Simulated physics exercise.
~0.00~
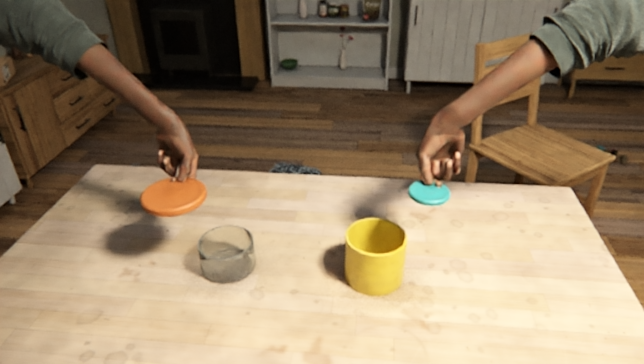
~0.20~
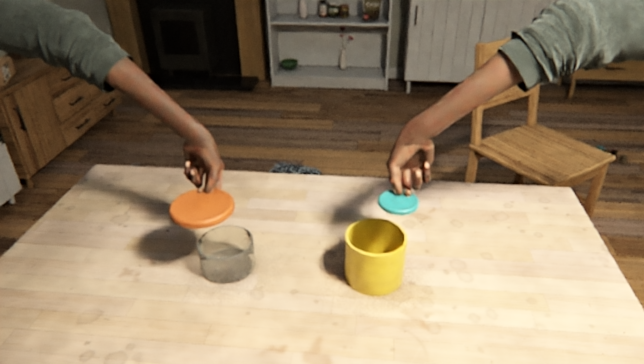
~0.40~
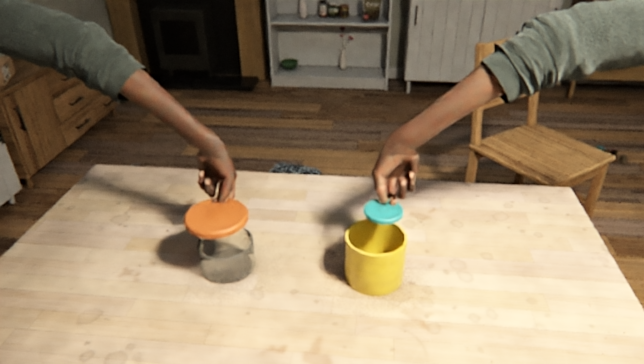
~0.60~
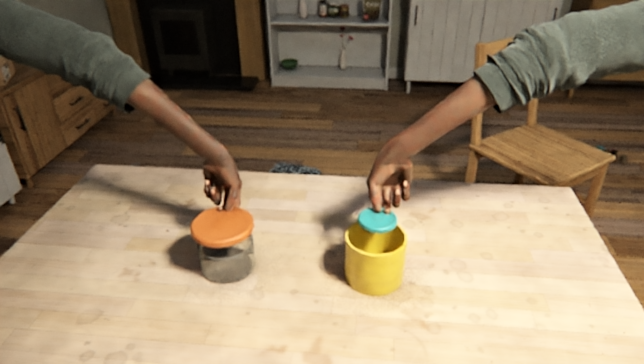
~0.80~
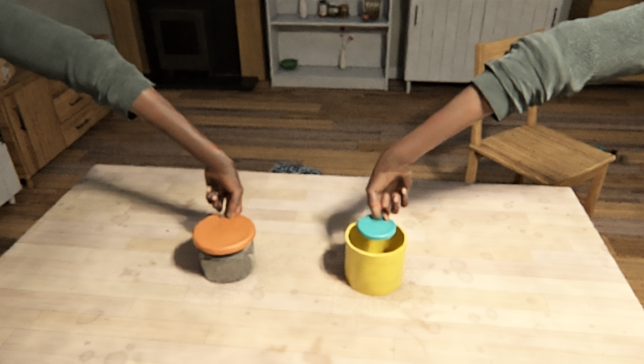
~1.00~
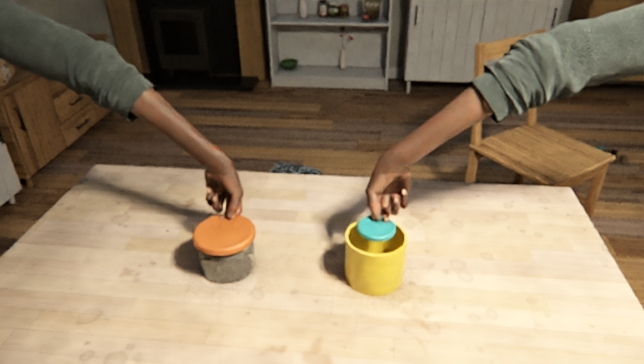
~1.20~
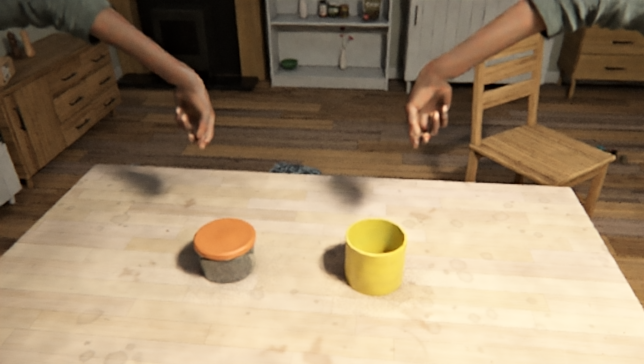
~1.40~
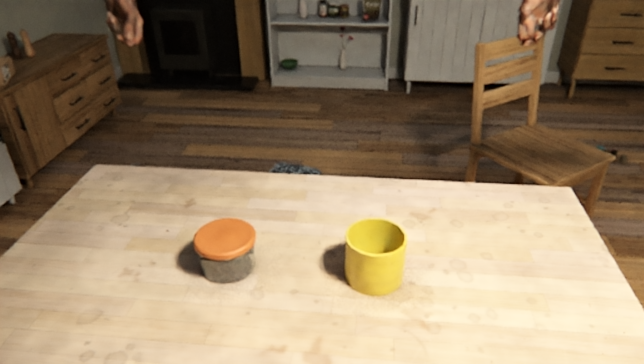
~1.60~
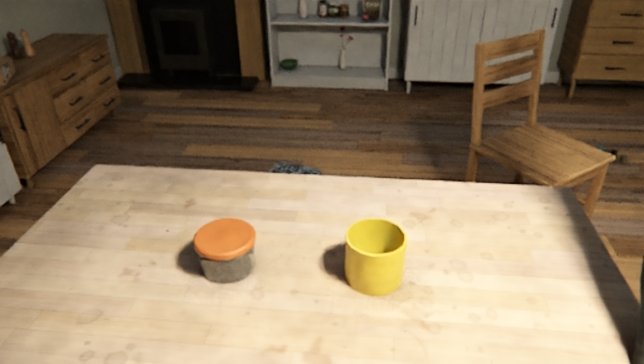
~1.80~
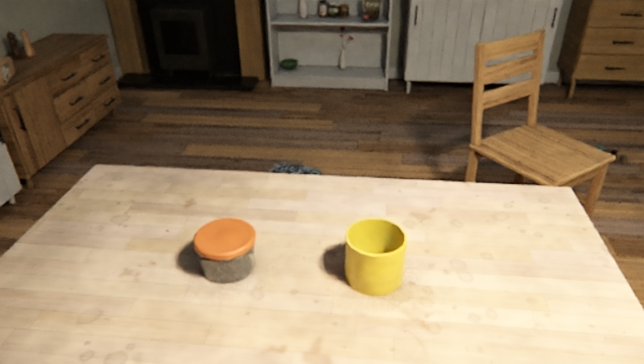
On a pale wooden table, two hands lower an orange disc onto a small glass and a smaller turquoise disc into a yellow pot, then let go and withdraw, leaving the orange disc covering the glass and the turquoise one out of sight.
